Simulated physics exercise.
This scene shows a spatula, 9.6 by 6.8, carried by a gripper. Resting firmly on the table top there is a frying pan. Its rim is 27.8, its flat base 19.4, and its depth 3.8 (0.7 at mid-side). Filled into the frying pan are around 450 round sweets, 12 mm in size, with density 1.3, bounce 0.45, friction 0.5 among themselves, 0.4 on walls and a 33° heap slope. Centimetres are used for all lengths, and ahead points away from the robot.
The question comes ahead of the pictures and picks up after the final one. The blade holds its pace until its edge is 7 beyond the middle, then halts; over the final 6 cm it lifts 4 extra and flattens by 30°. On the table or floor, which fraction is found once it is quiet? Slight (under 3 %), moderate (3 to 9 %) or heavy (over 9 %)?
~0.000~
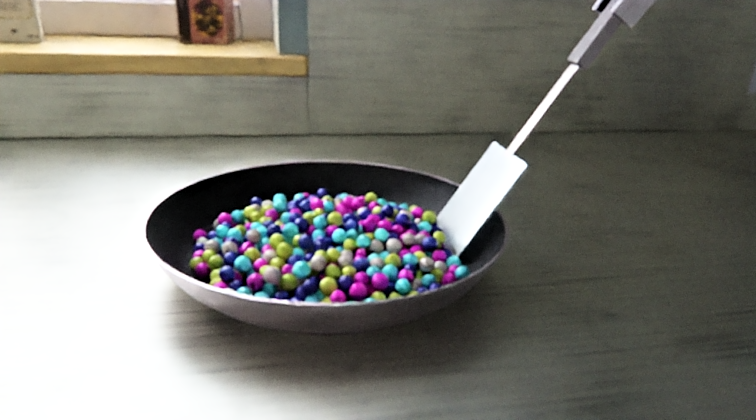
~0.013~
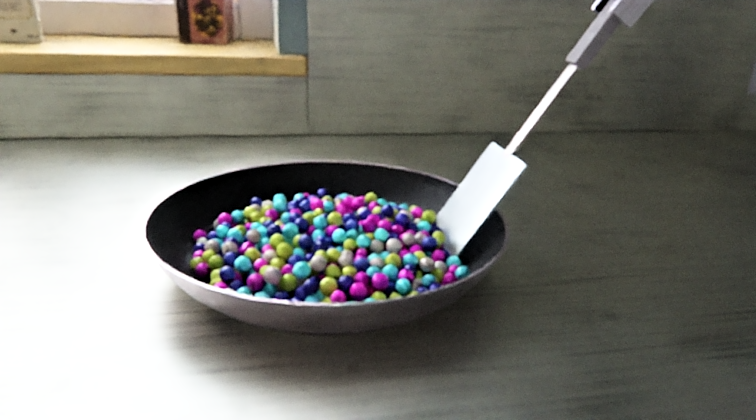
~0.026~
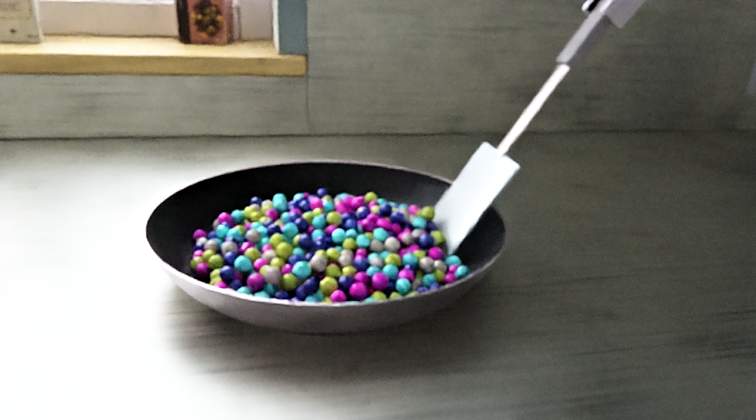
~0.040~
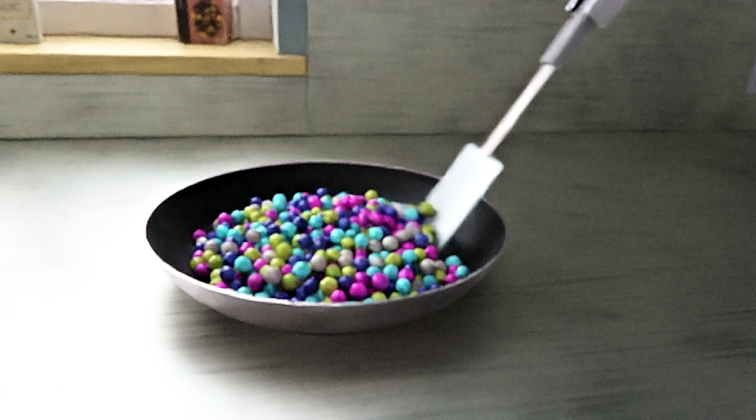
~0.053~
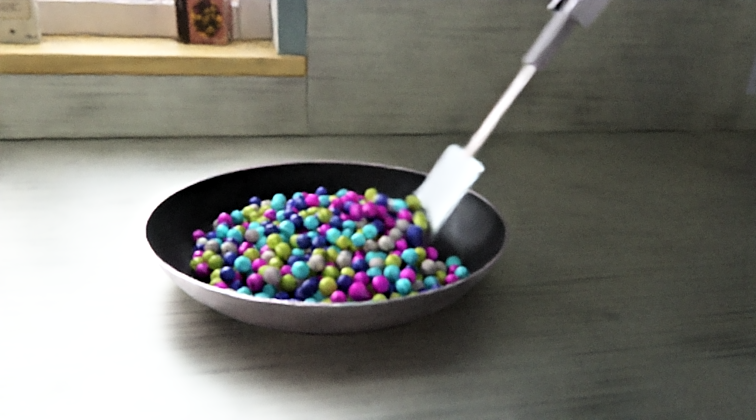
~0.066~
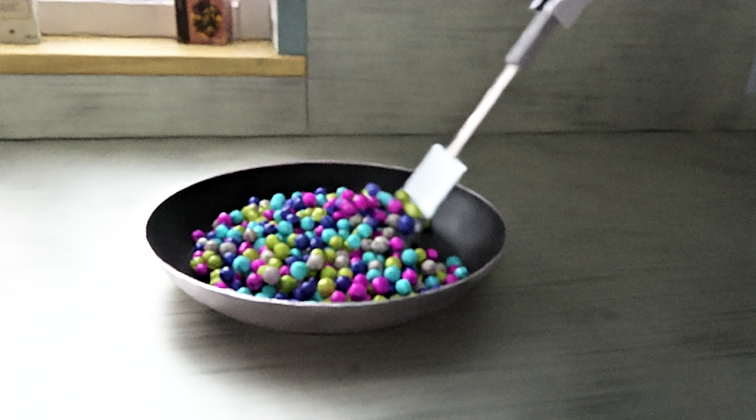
Heavy.
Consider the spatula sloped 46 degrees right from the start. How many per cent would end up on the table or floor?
In that case some 15 per cent.
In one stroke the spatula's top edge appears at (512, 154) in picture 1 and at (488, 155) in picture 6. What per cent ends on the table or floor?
0 %.
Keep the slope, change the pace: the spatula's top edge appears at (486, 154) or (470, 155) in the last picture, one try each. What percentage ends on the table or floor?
I'd estimate close to 0 and 5 in a hundred.
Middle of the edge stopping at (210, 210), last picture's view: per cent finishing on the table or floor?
Something close to 15 in a hundred.
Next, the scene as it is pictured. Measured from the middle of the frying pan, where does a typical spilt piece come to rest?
It's around 42 cm.
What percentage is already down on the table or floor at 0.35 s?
It comes to some 10 in a hundred.
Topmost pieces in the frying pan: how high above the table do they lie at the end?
Height at the end: Around 4.5 cm.
By 0.10 s, sloping 57°, highest piece 7 above the table; 454 in the frying pan.
By 0.13 s, sloping 47°, highest piece 9 above the table; 454 in the frying pan.
By 0.35 s, sloping 27°, highest piece 4 above the table; 397 in the frying pan, 56 on the table or floor, 1 on the blade or in flight.
By 1.40 s, sloping 27°, highest piece 4 above the table; 397 in the frying pan, 57 on the table or floor.
Final count, 397 in the frying pan, 57 on the table or floor. That is 13 % on the table or floor.
